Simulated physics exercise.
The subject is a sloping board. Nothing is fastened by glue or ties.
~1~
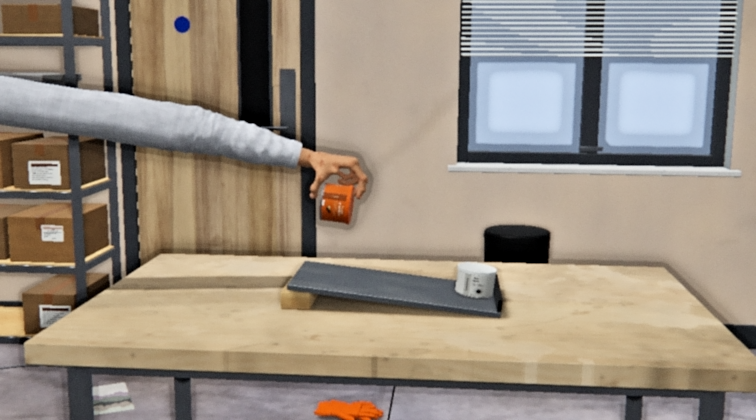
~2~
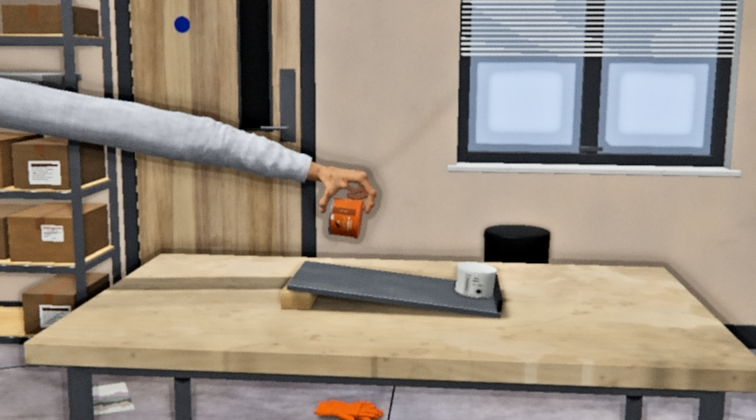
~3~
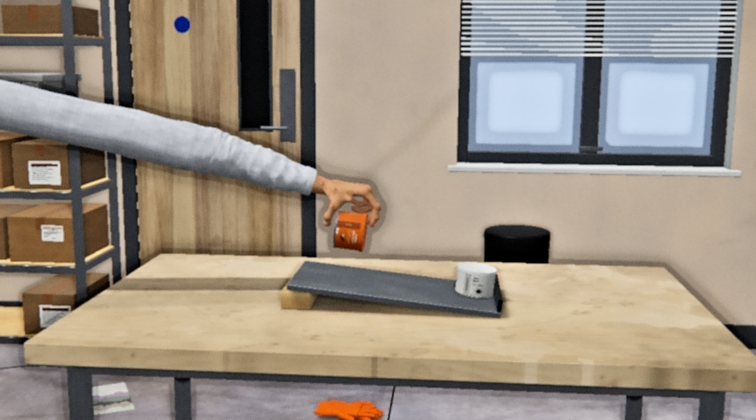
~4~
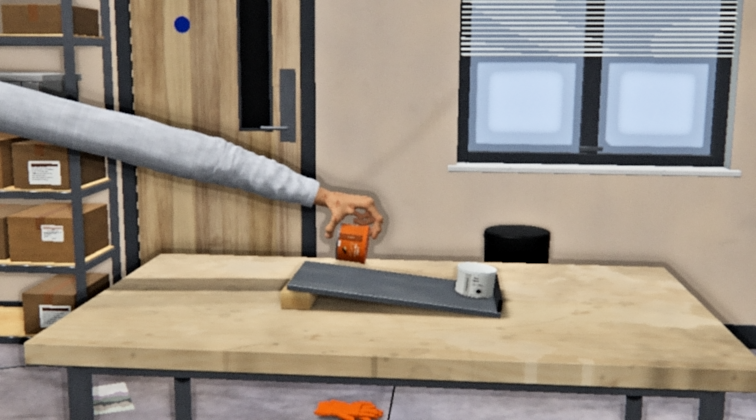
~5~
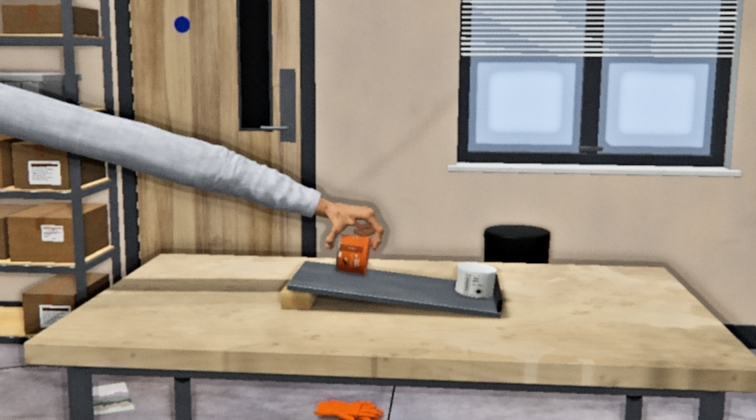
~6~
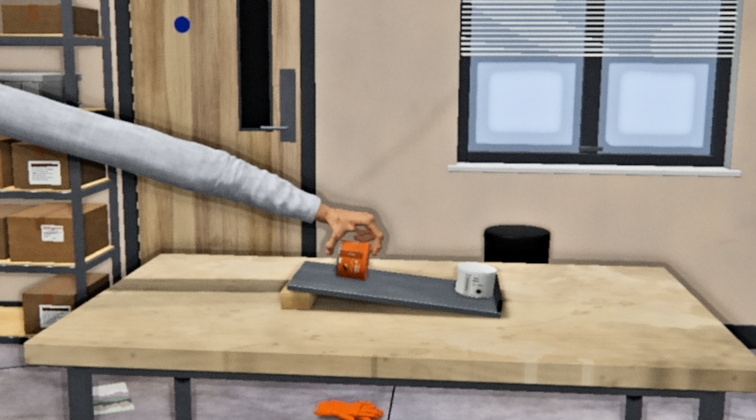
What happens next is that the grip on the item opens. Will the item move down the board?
It will be left unmoved.
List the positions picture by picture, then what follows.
The first frame shows coming down; orange tub (337, 204); white tub (475, 281).
The second frame shows coming down; orange tub (346, 218); white tub (475, 281).
The third frame shows coming down; orange tub (351, 231); white tub (475, 281).
The fourth frame shows coming down; orange tub (353, 243); white tub (475, 281).
The fifth frame shows coming down; orange tub (353, 254); white tub (475, 281).
The sixth frame shows set down, still held; orange tub (353, 260); white tub (475, 281).
Then, 0.30 s past the last view, nothing moves.
Then, 0.70 s past the last view, orange tub resting near (353, 260).
Finally, both still in place. Final places as the last picture's camera would see them, orange tub near (353, 260). The orange tub stays where it is put.
